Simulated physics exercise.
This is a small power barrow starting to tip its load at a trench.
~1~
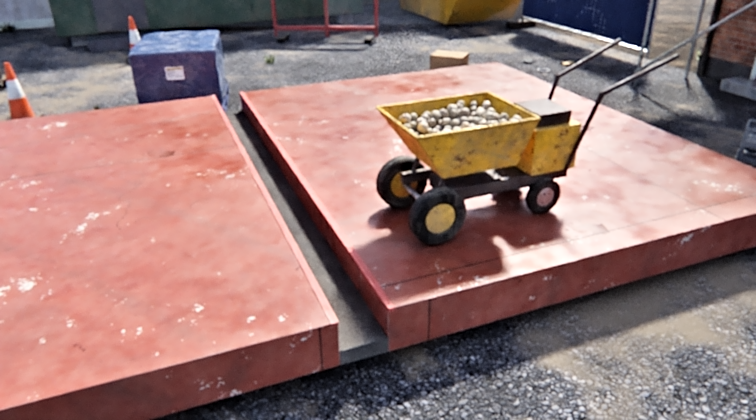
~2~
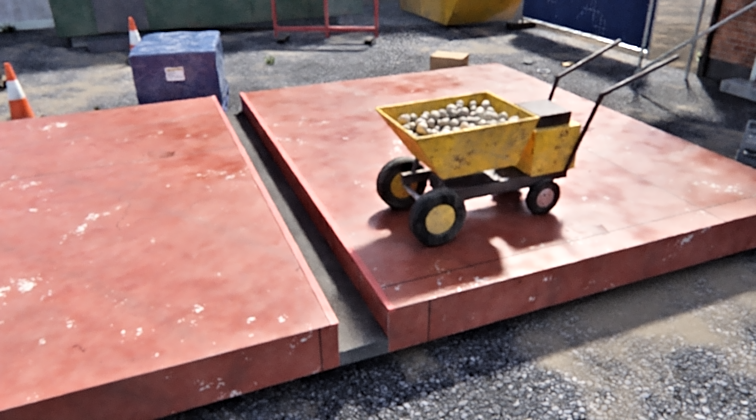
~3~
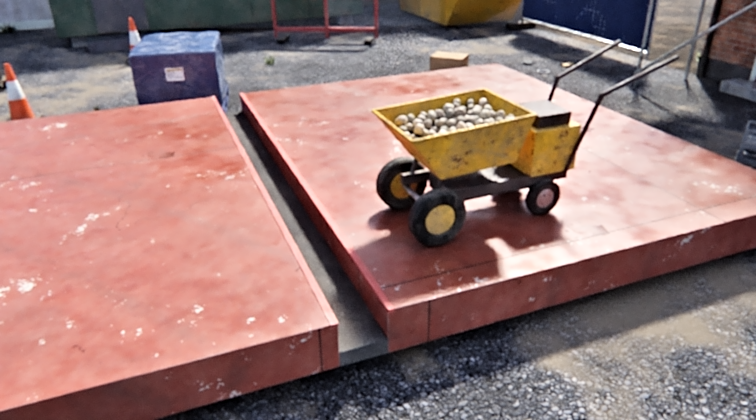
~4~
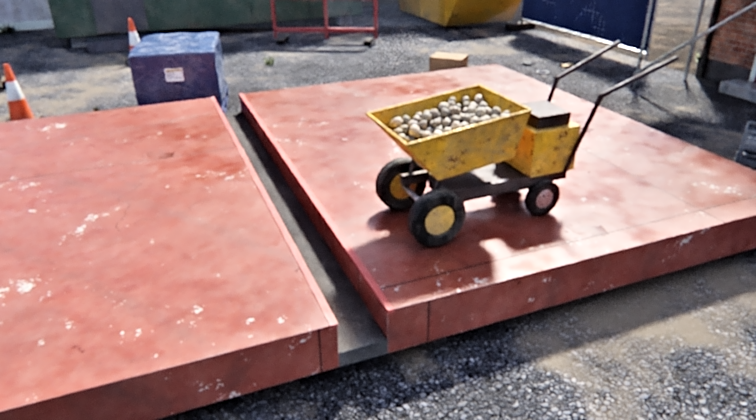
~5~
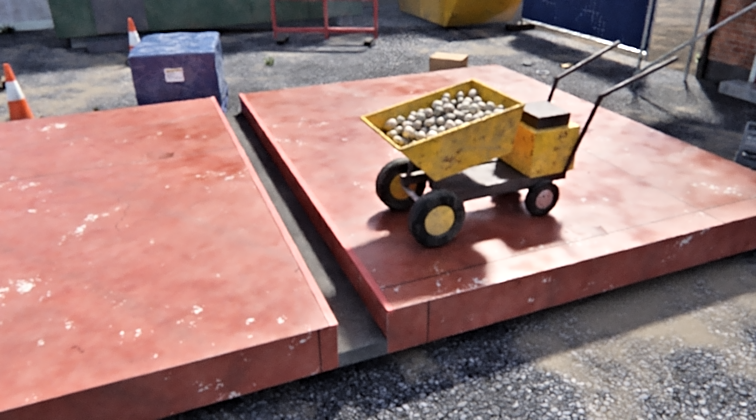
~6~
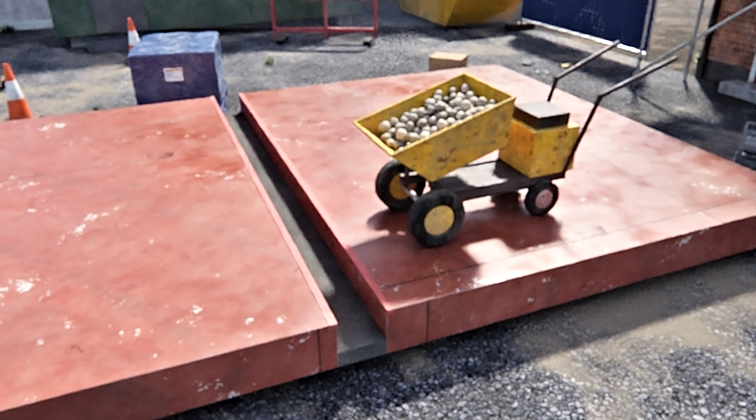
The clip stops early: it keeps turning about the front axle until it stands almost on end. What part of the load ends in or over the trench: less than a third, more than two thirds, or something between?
In the trench: More than two thirds.
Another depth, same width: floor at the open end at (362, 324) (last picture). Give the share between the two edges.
Near 60 %.
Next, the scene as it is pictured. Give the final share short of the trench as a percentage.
Some 0 per cent.
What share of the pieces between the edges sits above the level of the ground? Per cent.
Some 20 per cent.
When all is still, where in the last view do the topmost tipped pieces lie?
Near (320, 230).
Shortly afterwards, skip tipped steeply; the whole lot in the skip.
Next, skip tipped steeply; all but a few in the skip; a little in or heaped over the trench; only a few falling.
Some moments later, skip tipped right over; near a third in the skip; near half in or heaped over the trench; a little beyond it; only a few falling.
In the end, skip tipped right over; only a few in the skip; only a few short of the trench; the bulk in or heaped over the trench; a little beyond it.
